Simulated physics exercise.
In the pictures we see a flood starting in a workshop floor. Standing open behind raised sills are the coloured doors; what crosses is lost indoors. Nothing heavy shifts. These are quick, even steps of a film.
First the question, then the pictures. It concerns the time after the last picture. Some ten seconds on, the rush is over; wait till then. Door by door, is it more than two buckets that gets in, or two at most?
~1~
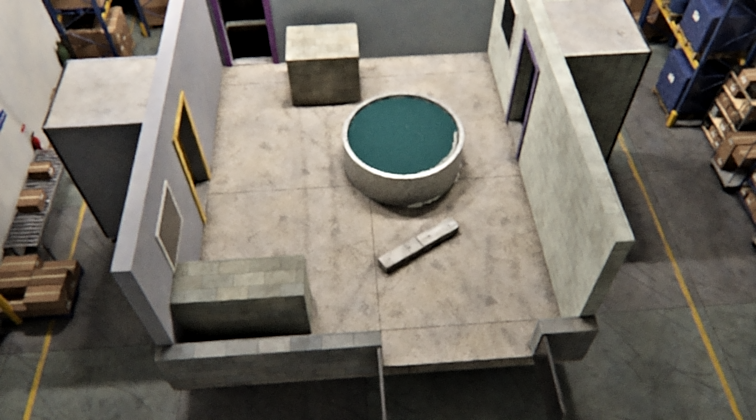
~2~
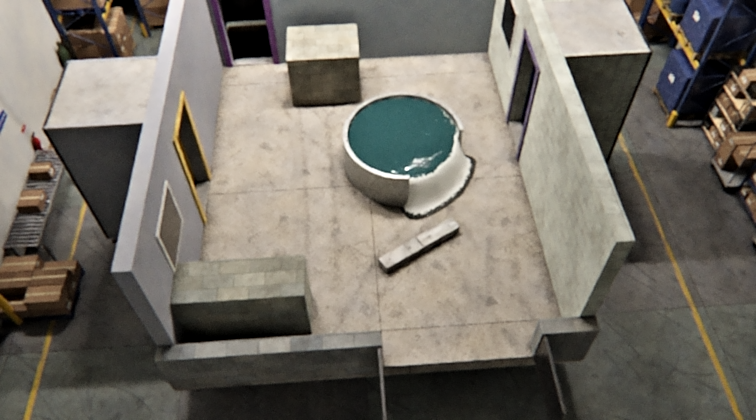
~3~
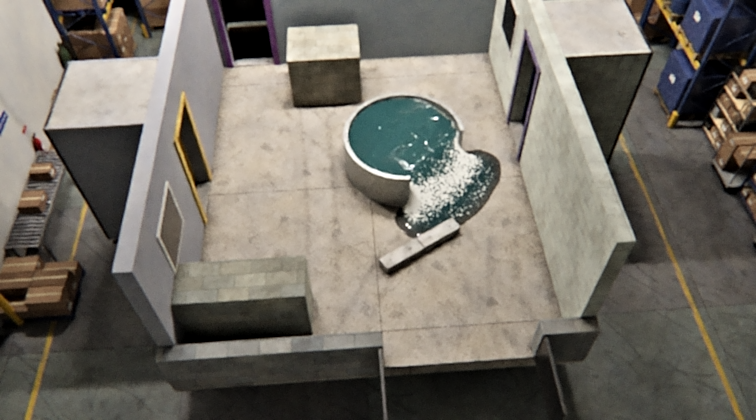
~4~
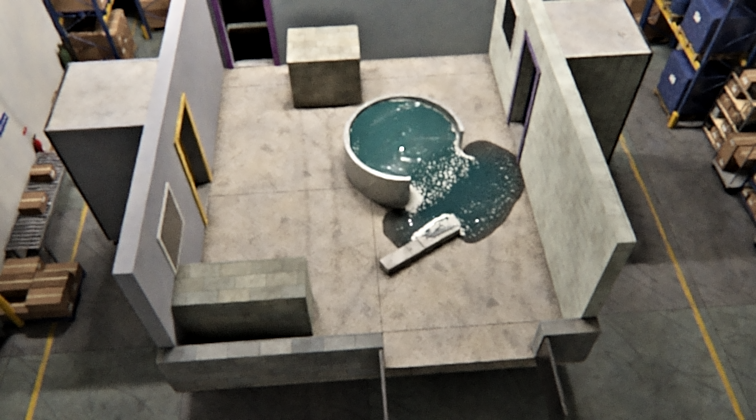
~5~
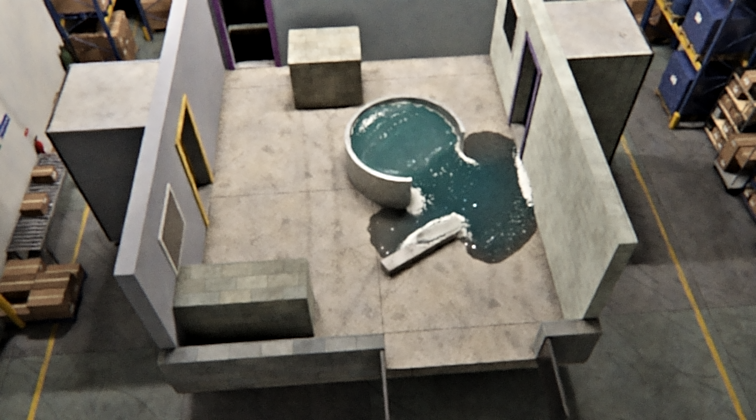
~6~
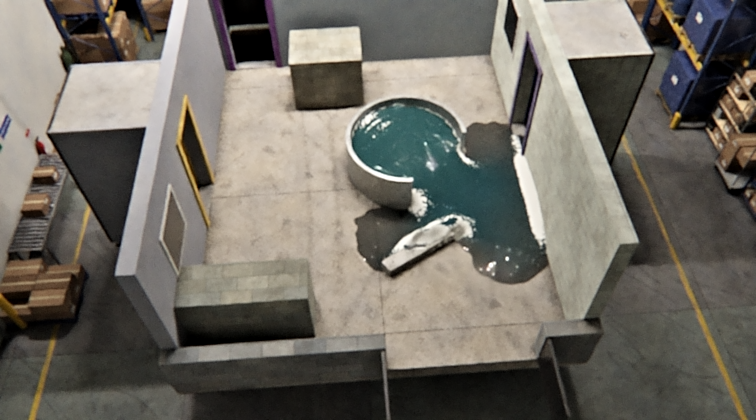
The blue door counts as not over. The purple door counts as not over. The yellow door counts as not over.
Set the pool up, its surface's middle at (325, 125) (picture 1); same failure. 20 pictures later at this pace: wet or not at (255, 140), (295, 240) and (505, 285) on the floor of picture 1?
Spot by spot, in the order asked: Untouched, untouched, swamped.
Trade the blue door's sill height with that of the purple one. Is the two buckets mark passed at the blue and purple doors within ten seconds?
One by one: Blue door overshoots, purple door falls short.
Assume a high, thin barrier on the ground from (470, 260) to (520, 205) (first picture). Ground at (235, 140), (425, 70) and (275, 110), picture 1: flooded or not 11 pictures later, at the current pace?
The first spot is untouched, the second untouched, the third untouched.
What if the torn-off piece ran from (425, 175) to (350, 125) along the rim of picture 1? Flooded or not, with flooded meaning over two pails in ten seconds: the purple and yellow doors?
In short: Purple exceeds the limit, yellow exceeds the limit.
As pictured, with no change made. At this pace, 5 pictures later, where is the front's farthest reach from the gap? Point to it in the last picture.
Around (567, 342).
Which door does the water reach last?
Last in line is the door marked purple.
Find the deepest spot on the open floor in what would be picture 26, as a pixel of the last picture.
Close to (567, 342), I'd say.
A moment on, water covers 25 % of the floor; the blue door under two buckets in, the purple door not reached, the yellow door not reached.
Next, water covers 45 % of the floor; the blue door under two buckets in, the purple door not reached, the yellow door not reached.
Then, water covers 55 % of the floor; the blue door under two buckets in, the purple door not reached, the yellow door wet at the sill, nothing in.
Later, water covers 75 % of the floor; the blue door under two buckets in, the purple door wet at the sill, nothing in, the yellow door wet at the sill, nothing in.
In the end, water covers 95 % of the floor; the blue door under two buckets in, the purple door wet at the sill, nothing in, the yellow door under two buckets in.
